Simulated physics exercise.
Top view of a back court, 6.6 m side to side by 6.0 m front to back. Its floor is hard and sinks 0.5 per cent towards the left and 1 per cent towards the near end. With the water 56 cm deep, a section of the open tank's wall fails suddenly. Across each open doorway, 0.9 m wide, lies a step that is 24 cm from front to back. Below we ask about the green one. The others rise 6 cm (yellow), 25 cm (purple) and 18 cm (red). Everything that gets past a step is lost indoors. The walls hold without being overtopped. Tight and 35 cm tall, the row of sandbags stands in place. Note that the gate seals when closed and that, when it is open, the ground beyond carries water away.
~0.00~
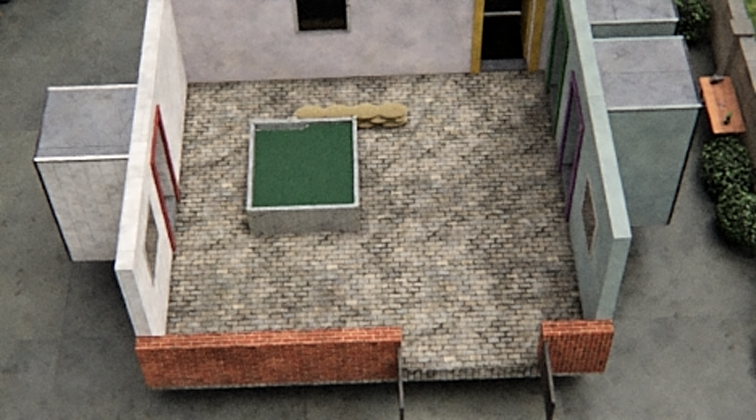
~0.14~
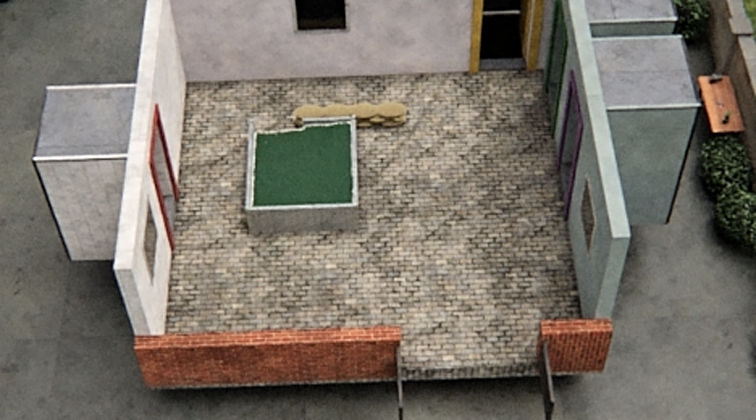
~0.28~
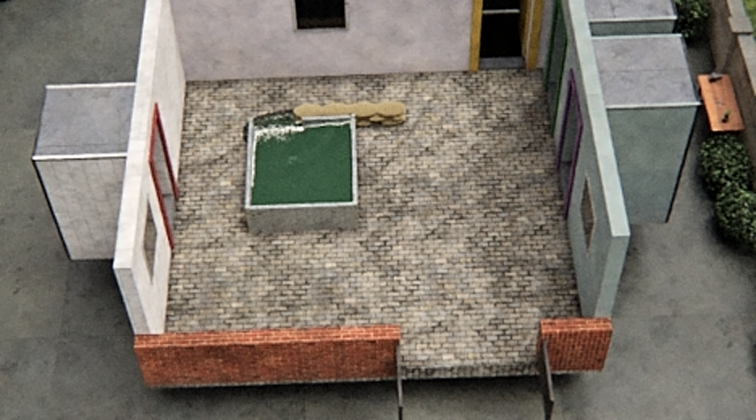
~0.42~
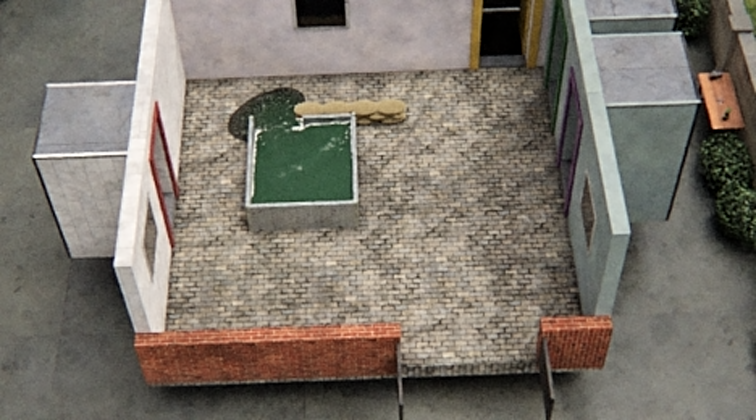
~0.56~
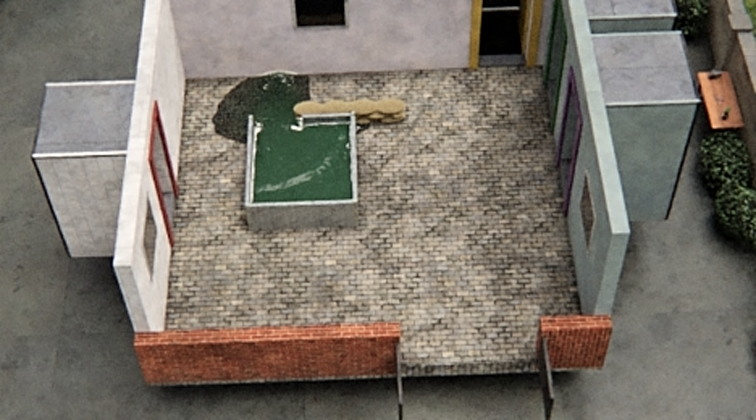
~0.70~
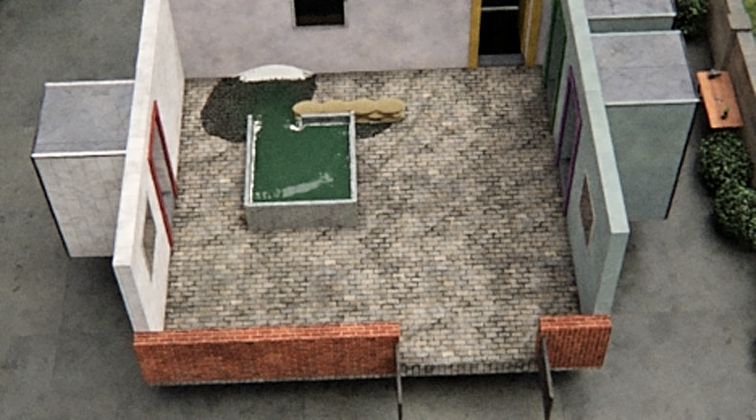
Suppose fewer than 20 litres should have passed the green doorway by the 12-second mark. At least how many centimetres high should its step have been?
I would say at least 6.5 cm.
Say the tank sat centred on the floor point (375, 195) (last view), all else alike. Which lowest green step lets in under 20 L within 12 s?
Then about 8.0 centimetres at the least.
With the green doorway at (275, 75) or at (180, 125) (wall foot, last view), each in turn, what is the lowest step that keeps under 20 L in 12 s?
Around 28 and 15 cm respectively.
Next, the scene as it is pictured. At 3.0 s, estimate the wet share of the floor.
I'd estimate about 35 percent.
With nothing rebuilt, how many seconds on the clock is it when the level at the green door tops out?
3.8 s.
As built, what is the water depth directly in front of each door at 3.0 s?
In cm - green: 0, yellow: 2, purple: 0, red: 4.
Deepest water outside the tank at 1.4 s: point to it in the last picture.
Check close to (185, 80).
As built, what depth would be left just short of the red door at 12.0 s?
Lab note: Depth approx. 2.5 cm.
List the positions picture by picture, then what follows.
In the first frame, still water, 56 cm deep, in the open tank at (303, 166); the green door at (557, 73) is dry.
In the second frame, the front is at a hidden place, 0.3 m from the gap on the far side; 0.2 m2 of floor is wet, 56 cm left at the back.
In the third frame, the gap is on the far side, the front 0.7 m out at (287, 113); the back of the open tank holds 56 cm.
In the fourth frame, the gap is on the far side, the front 1.2 m out at (277, 92); the back of the open tank holds 56 cm.
In the fifth frame, the gap is on the far side, the front 1.6 m out at (254, 78); the back of the open tank holds 56 cm.
In the sixth frame, the front is at (231, 79), 1.7 m from the gap on the far side; 2.6 m2 of floor is wet, 53 cm left at the back; the green door at (555, 68), 4.9 m from the gap, is still 2.9 m from the nearest water.
After 1.4 s water covers 15 % of the floor, deepest (44 cm) near (185, 80); it has not reached the green door.
After 3.0 s water covers 35 % of the floor, deepest (28 cm) near (195, 80); it has not reached the green door.
After 12.0 s water covers 95 % of the floor, deepest (8 cm) near (161, 361); 3 cm at the green door, 0 litres in over its 26 cm step.
At the green door as built, the water arrived by 3.4 s and peaked near 12 cm at 3.8 s.
Run again over the same 12 s with other heights there, 38 litres in over 5 cm, 14 litres over 7 cm. The limit of 20 litres is kept from about 6.5 cm up.
